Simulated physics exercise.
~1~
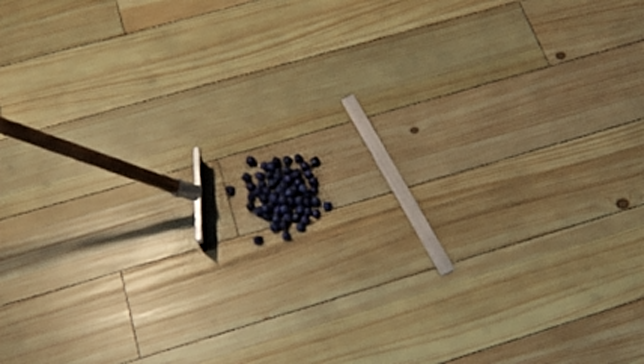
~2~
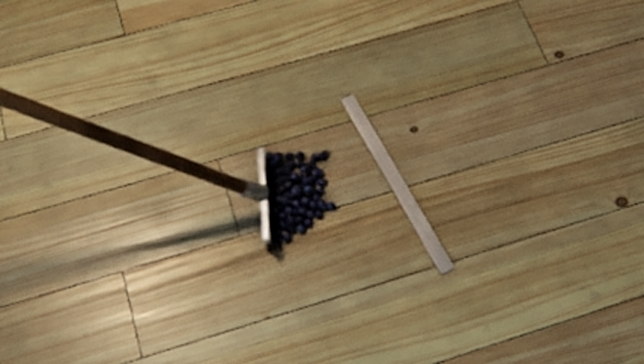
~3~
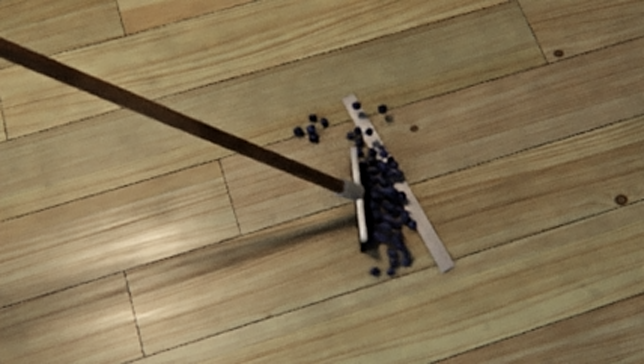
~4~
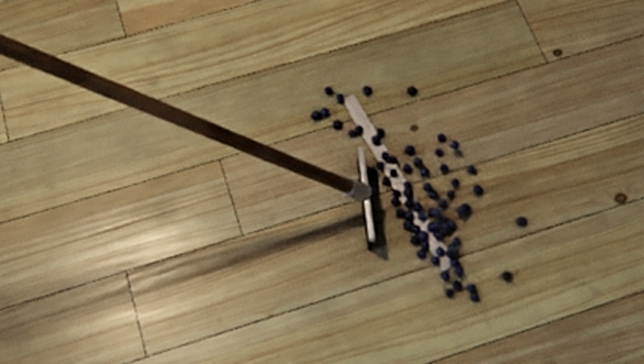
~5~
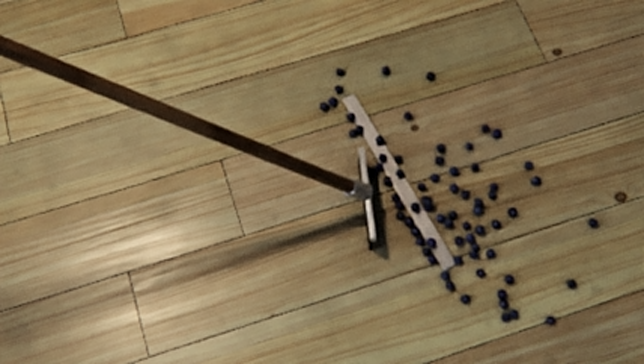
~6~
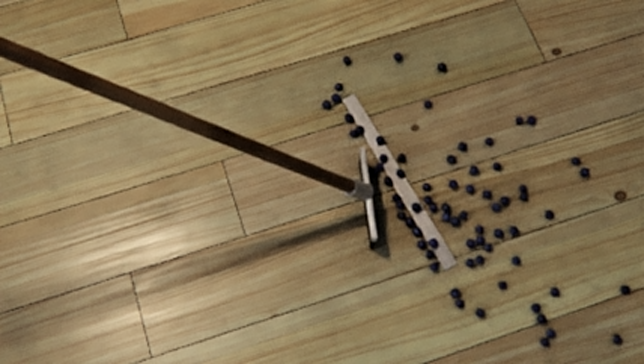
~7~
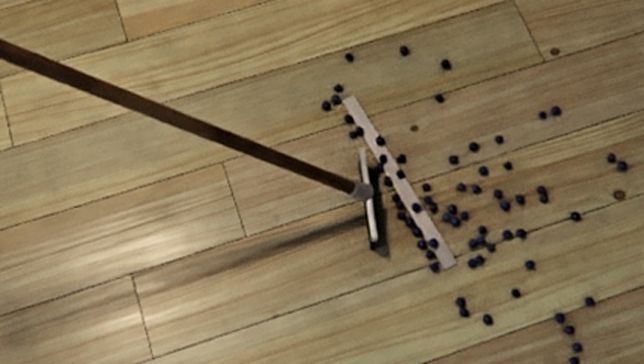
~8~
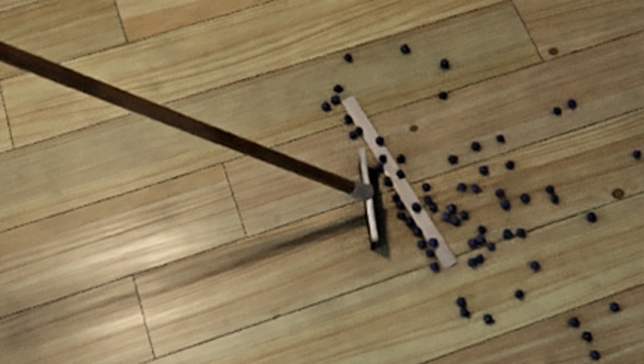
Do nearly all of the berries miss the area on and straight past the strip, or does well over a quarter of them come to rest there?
Well over a quarter of the berries come to rest on the strip or straight past it, while the others end up elsewhere on the floor.
In this clip, a long-handled squeegee pushes a pile of dark blueberries rightward across a wooden floor to a pale fixed strip, then halts just short of it. The berries scatter over and around the strip, ending widely spread, mostly on its far side.
